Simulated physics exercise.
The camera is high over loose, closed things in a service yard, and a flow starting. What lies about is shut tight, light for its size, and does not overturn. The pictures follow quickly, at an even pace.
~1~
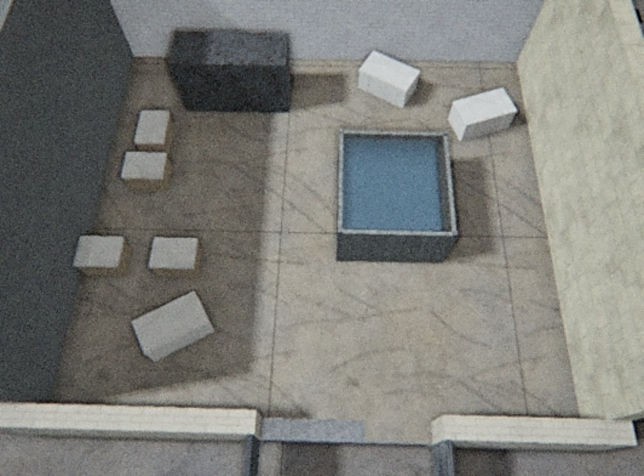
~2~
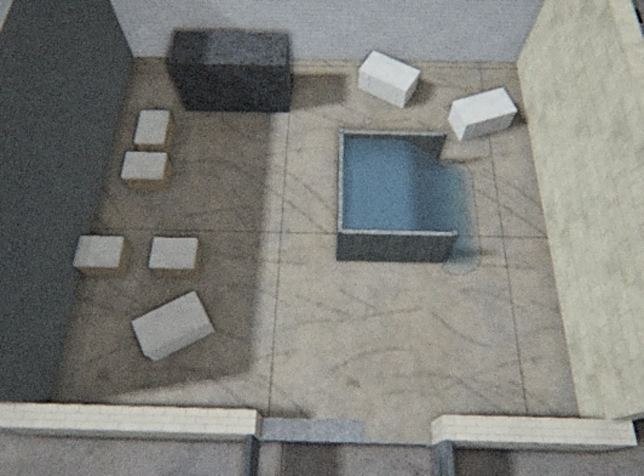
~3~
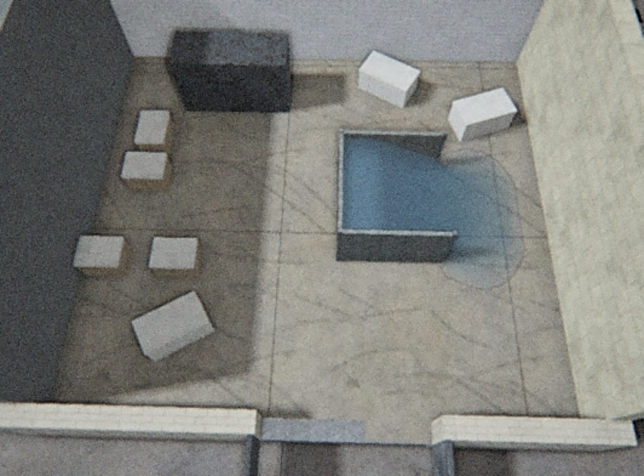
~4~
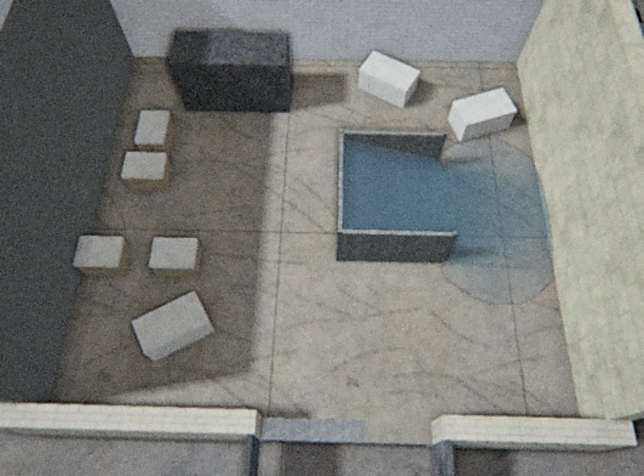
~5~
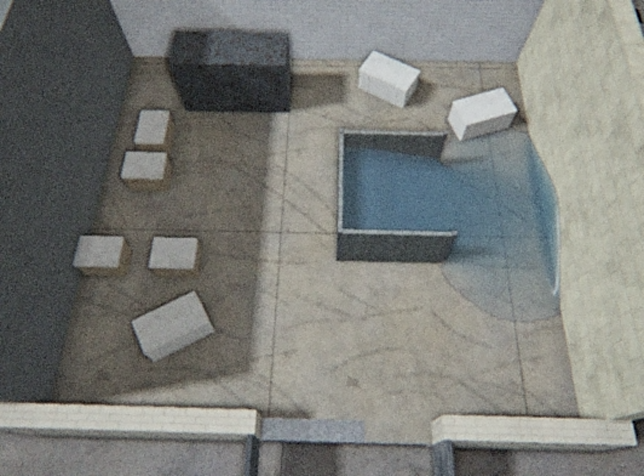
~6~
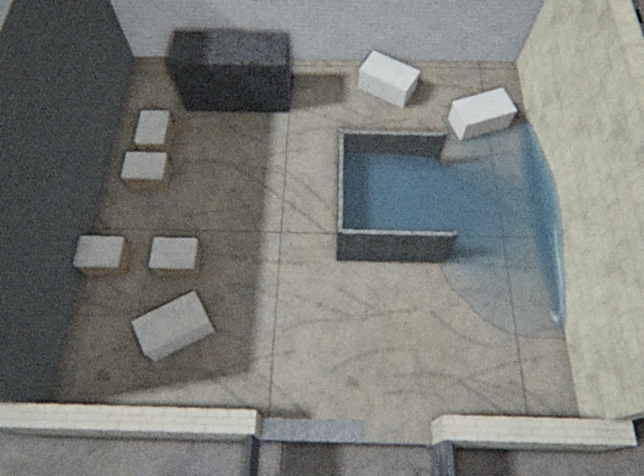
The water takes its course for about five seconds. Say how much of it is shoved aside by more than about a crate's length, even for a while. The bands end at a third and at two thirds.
Share: Less than a third.
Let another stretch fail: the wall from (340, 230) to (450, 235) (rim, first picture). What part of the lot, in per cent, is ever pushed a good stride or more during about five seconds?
Near 10 in a hundred.
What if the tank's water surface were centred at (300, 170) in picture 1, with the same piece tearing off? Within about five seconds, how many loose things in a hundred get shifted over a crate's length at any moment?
Roughly 30 per cent.
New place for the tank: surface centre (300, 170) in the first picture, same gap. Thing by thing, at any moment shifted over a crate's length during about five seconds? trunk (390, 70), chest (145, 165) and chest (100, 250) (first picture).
In that order: Swept aside, under that, short of that.
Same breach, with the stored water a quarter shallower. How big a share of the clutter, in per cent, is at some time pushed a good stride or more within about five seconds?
Roughly 30 per cent.
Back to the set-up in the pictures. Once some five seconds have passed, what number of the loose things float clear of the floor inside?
I count 1.
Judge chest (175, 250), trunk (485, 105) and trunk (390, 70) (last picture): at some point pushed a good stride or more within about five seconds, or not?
In turn: Less than that, that far or more, that far or more.
A moment on, 0 of 7 are well off their spots; 0 afloat.
Next, 1 of 7 are well off their spots; 0 afloat.
Later, 2 of 7 are well off their spots; 0 afloat.
In the end, 2 of 7 are well off their spots, and 2 have been at some point; 1 afloat.
